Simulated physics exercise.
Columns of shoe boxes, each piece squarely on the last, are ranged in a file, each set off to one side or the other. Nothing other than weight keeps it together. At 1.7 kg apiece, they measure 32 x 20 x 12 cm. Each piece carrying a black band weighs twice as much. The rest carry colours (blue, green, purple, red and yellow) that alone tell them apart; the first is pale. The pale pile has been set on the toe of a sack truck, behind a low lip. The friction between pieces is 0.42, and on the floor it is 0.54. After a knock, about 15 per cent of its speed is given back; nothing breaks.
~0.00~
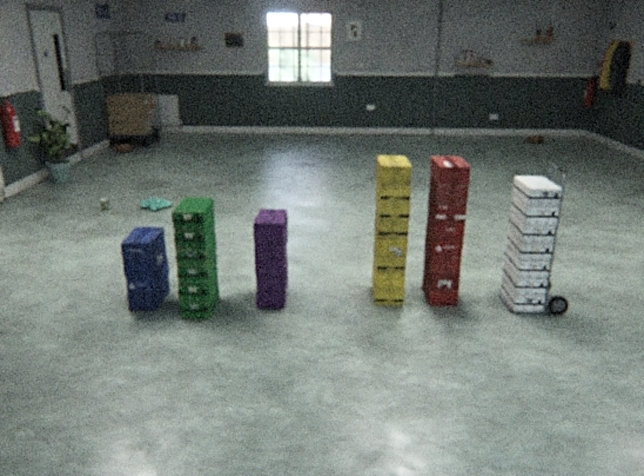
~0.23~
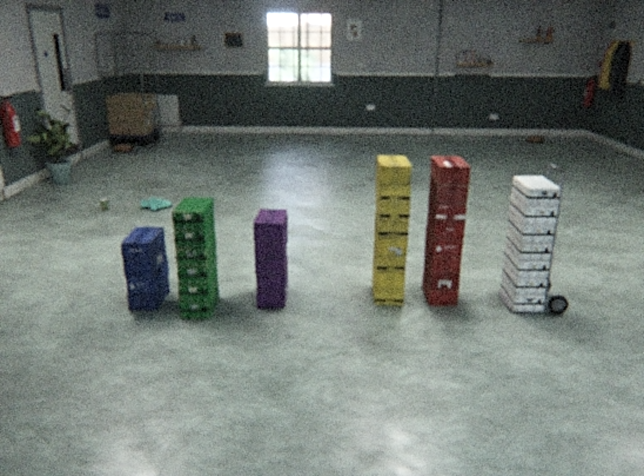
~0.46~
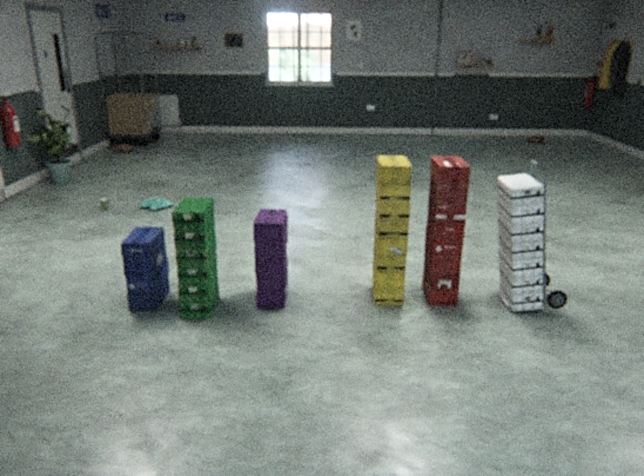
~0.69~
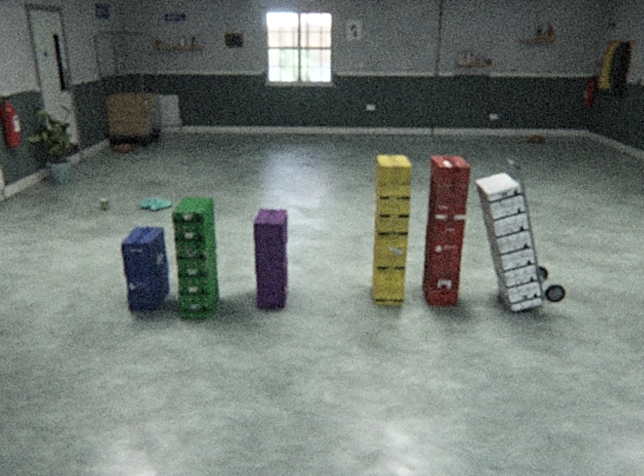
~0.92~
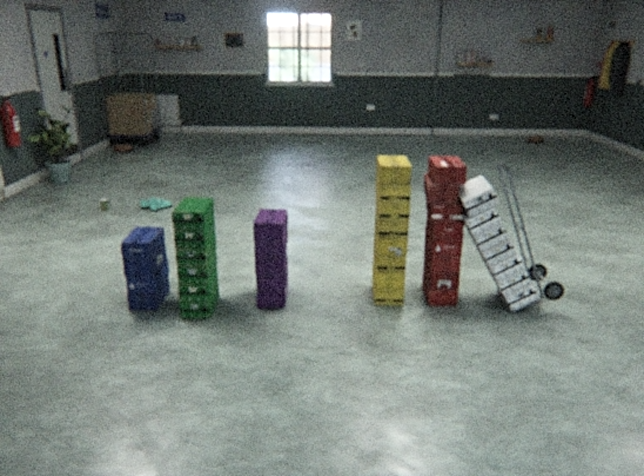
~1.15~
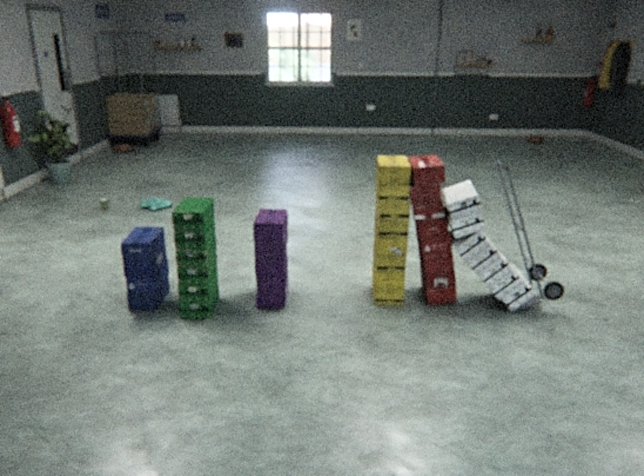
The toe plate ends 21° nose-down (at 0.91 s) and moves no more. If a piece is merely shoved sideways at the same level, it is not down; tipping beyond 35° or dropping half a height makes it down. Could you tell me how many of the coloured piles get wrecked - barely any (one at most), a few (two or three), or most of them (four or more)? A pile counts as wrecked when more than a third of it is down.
A few - two or three.
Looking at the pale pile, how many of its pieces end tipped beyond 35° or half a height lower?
That makes 6 in all.
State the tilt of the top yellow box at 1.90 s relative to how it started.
Around 60° from its start.
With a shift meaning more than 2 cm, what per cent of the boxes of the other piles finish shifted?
70 percent.
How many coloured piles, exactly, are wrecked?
2.
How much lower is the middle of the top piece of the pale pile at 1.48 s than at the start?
Some 20 centimetres.
Around 1.48 s, 7 of the pale pile down; none of the 31 other boxes down, 16 disturbed; top red box tipped 17°; top yellow box tipped 11°.
Around 1.90 s, 7 of the pale pile down; 14 of the 31 other boxes down; top yellow box tipped 61°, 21 cm lower; top red box tipped 32°, 31 cm lower.
Finally (2.9 s), 6 of the pale pile down; 14 of the 31 other boxes down; top purple box tipped 26°; top red box tipped 22°, 52 cm lower. Wrecked, red and yellow. Seen by the last camera, middles, top purple box near (225, 227), top red box near (300, 236).
